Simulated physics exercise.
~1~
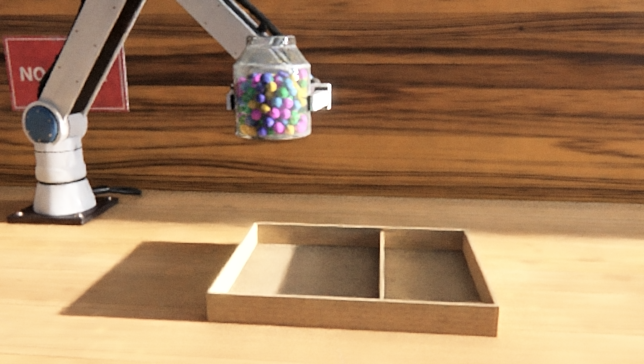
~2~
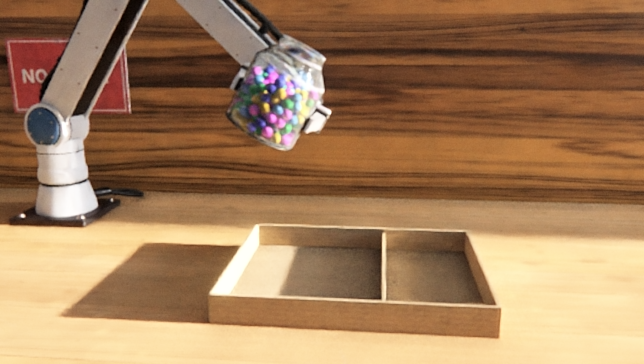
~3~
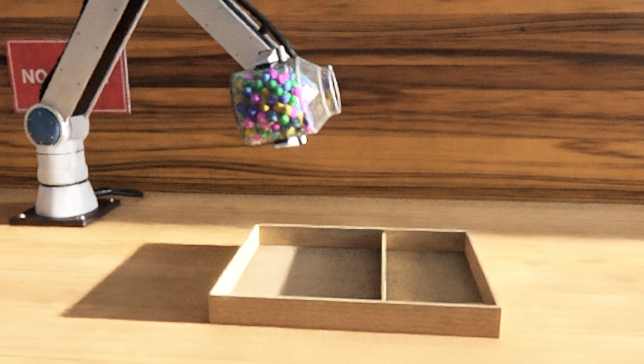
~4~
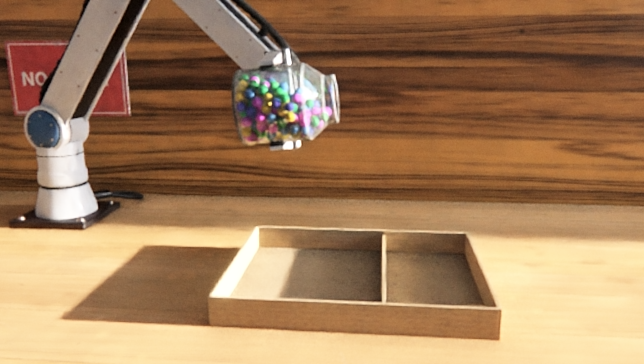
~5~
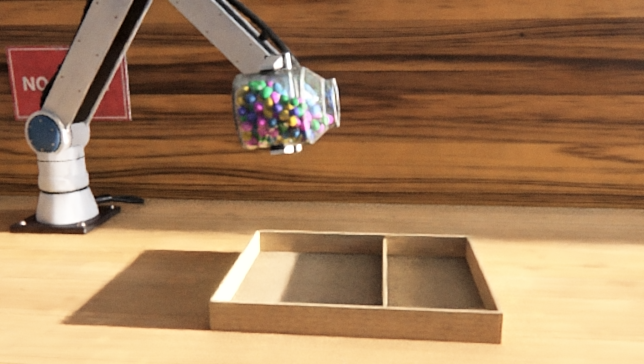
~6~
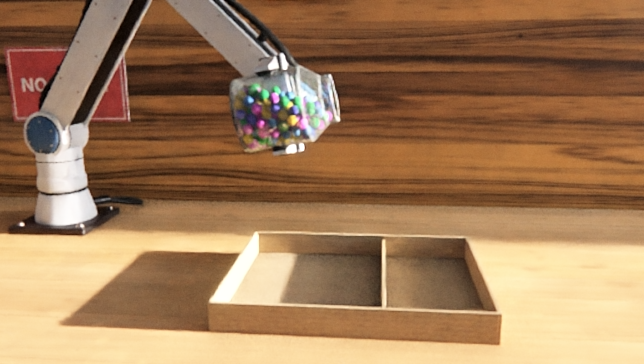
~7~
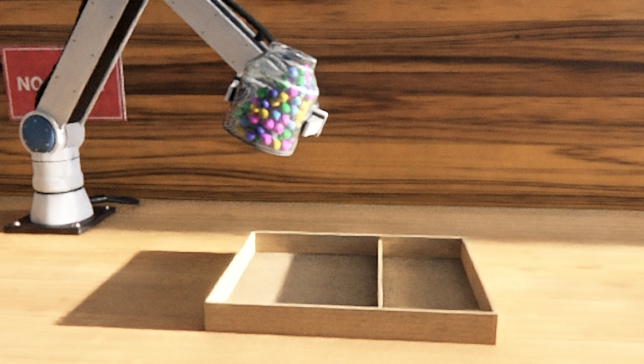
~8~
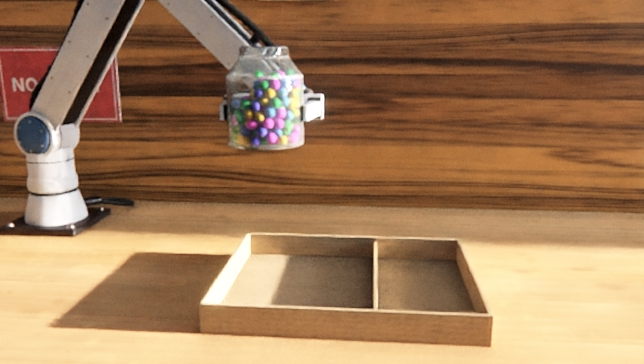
A robotic arm tips a jar of colourful sweets sideways above a tray, then rights it unspilled.
